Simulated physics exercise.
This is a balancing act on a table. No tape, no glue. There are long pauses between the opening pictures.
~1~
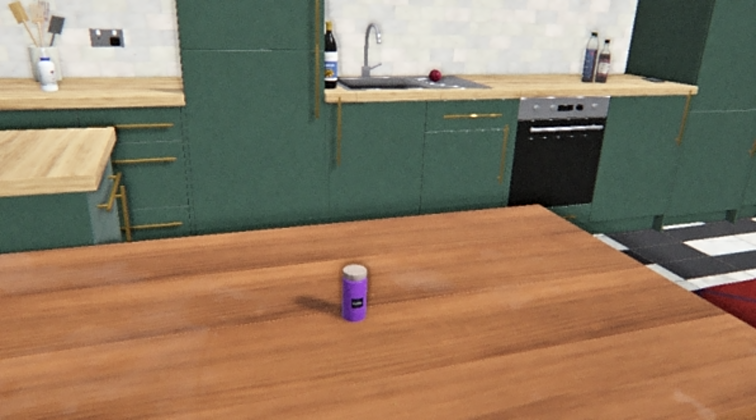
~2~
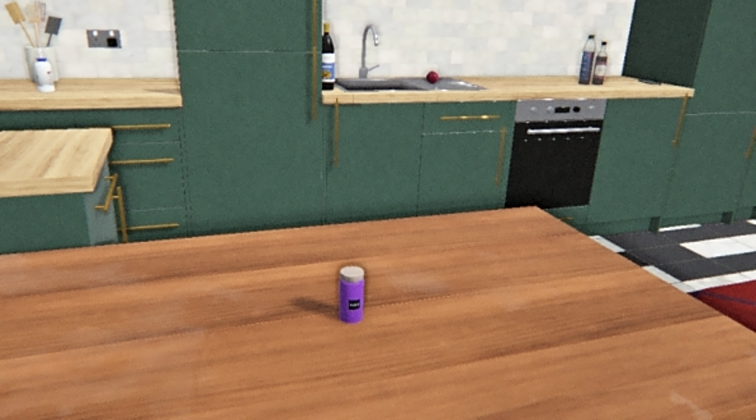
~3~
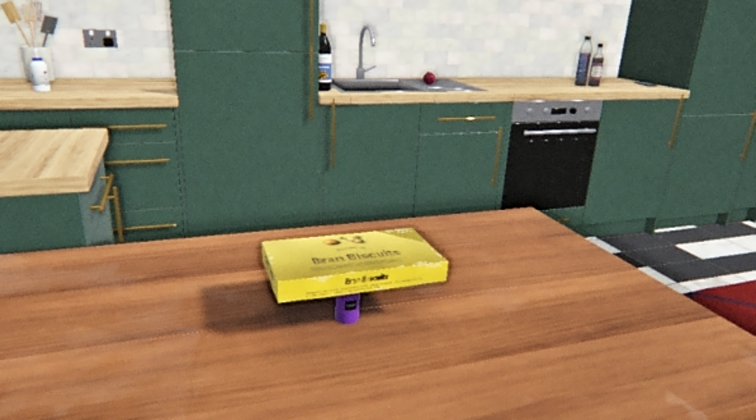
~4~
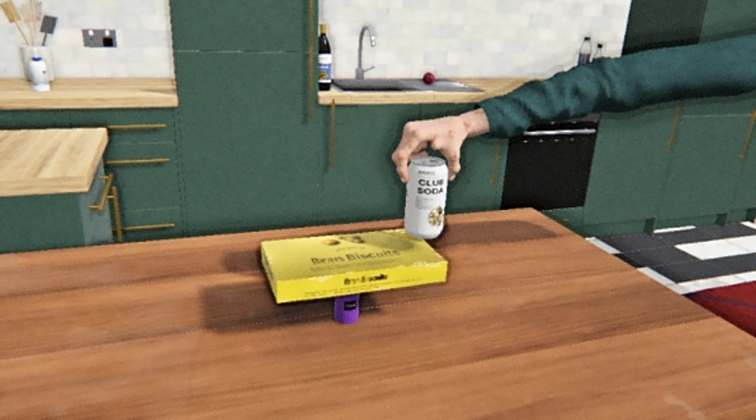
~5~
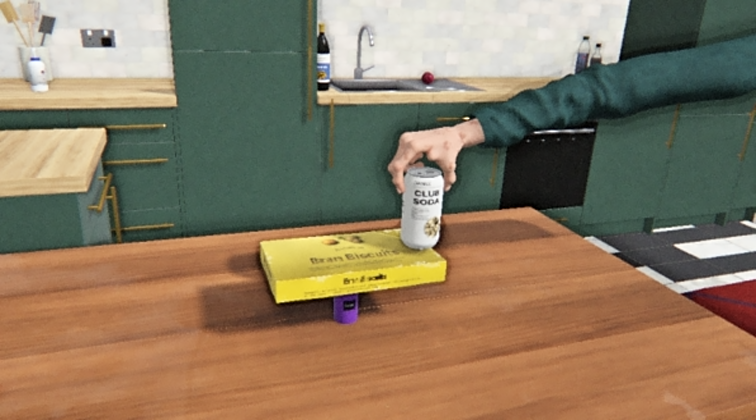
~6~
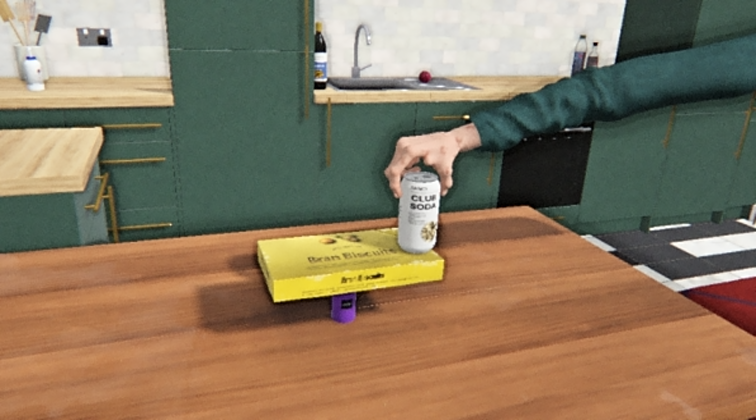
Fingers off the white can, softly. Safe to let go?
As it turns out, it loses its balance.
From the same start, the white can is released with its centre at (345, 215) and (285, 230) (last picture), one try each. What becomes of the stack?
In the first case it holds; in the second case it gives way.
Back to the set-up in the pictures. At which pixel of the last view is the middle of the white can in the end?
At about (469, 282).
Then, 0.30 s after the last picture, white can now fallen; yellow packet tipped 49° from how it was; purple shaker slid a little.
Then, 0.40 s after the last picture, yellow packet tipped 46° from how it was; purple shaker slid about its own width.
Then, 0.50 s after the last picture, yellow packet tipped 27° from how it was; purple shaker slid well along.
Then, 0.80 s after the last picture, yellow packet now fallen; purple shaker slid well along.
By the end, fallen, yellow packet and white can; moved from the start, purple shaker. Seen from the same camera at the end, white can near (469, 282). The stack comes apart.
